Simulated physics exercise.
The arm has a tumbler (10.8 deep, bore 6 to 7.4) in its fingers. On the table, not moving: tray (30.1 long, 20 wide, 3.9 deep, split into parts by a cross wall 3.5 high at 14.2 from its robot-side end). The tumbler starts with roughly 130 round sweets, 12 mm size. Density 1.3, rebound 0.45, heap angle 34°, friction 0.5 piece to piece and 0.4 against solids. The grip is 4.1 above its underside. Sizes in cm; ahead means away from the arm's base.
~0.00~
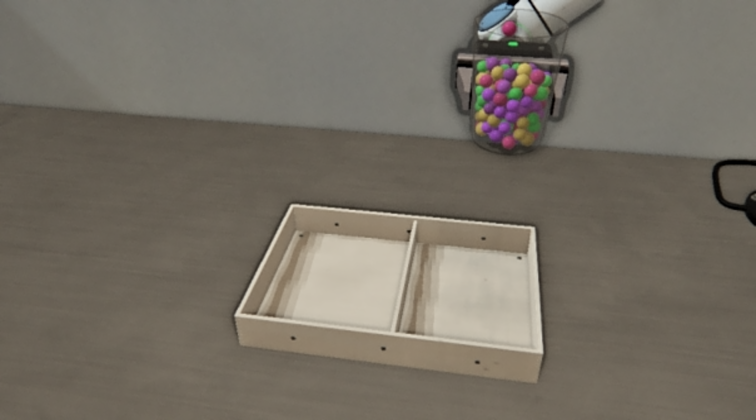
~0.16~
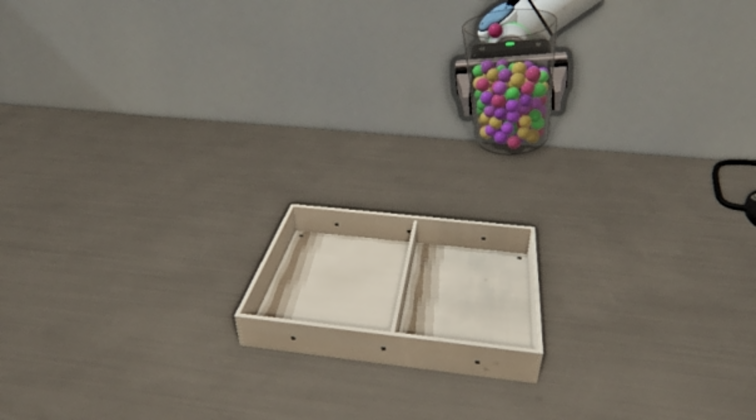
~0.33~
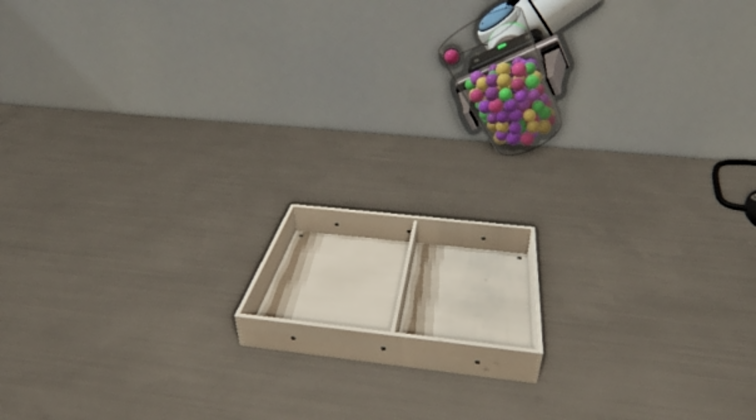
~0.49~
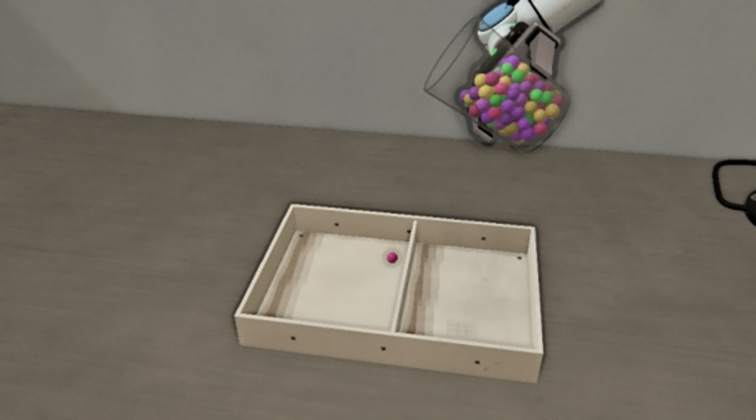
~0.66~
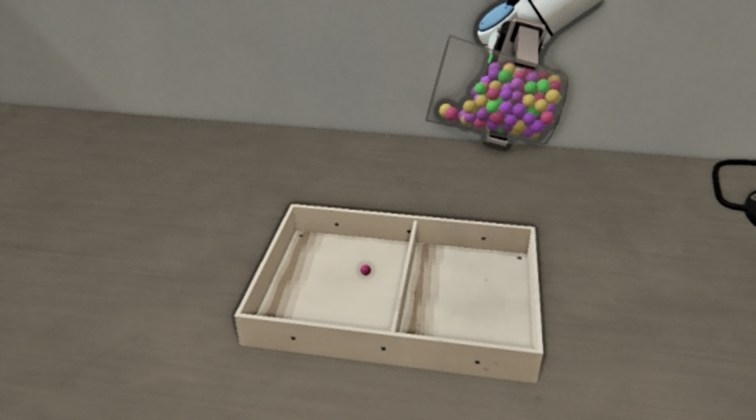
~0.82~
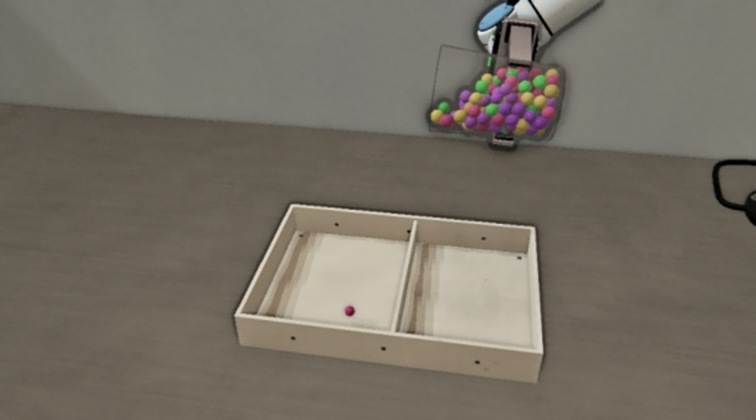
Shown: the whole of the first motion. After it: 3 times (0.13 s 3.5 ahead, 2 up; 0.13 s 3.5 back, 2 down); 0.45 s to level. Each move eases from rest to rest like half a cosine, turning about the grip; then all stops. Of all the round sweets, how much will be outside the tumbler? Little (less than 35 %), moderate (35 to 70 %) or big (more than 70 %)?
Outside the tumbler the share is big, more than 70 %.
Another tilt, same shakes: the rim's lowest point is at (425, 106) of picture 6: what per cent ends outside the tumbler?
About 50 per cent.
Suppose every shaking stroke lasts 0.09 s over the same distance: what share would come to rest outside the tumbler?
Then about 100 per cent.
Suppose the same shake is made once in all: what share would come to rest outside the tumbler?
Then about 50 per cent.
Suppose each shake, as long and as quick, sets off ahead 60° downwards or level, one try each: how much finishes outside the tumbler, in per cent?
About 20 and 75 per cent.
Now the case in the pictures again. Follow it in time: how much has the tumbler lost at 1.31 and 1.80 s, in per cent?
About 55, 85.
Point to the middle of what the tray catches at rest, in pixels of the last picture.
Near (339, 279).
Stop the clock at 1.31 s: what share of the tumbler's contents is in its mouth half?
About 85 per cent.
By 1.31 s, tilted 86° forward, highest piece 25 above the table; 54 in the tumbler, 47 in the far-side part, 3 in the robot-side part, 23 in flight or on a rim.
By 1.80 s, tilted 49° forward, highest piece 27 above the table; 94 in the far-side part, 18 in the tumbler, 10 in the robot-side part, 4 on the table or floor, 1 in flight or on a rim.
By 2.25 s, level, highest piece 24 above the table; 95 in the far-side part, 18 in the tumbler, 10 in the robot-side part, 4 on the table or floor.
By 3.30 s, level, highest piece 24 above the table; 95 in the far-side part, 18 in the tumbler, 10 in the robot-side part, 4 on the table or floor.
Final count, 95 in the far-side part, 18 in the tumbler, 10 in the robot-side part, 4 on the table or floor. That is 86 % outside the tumbler.
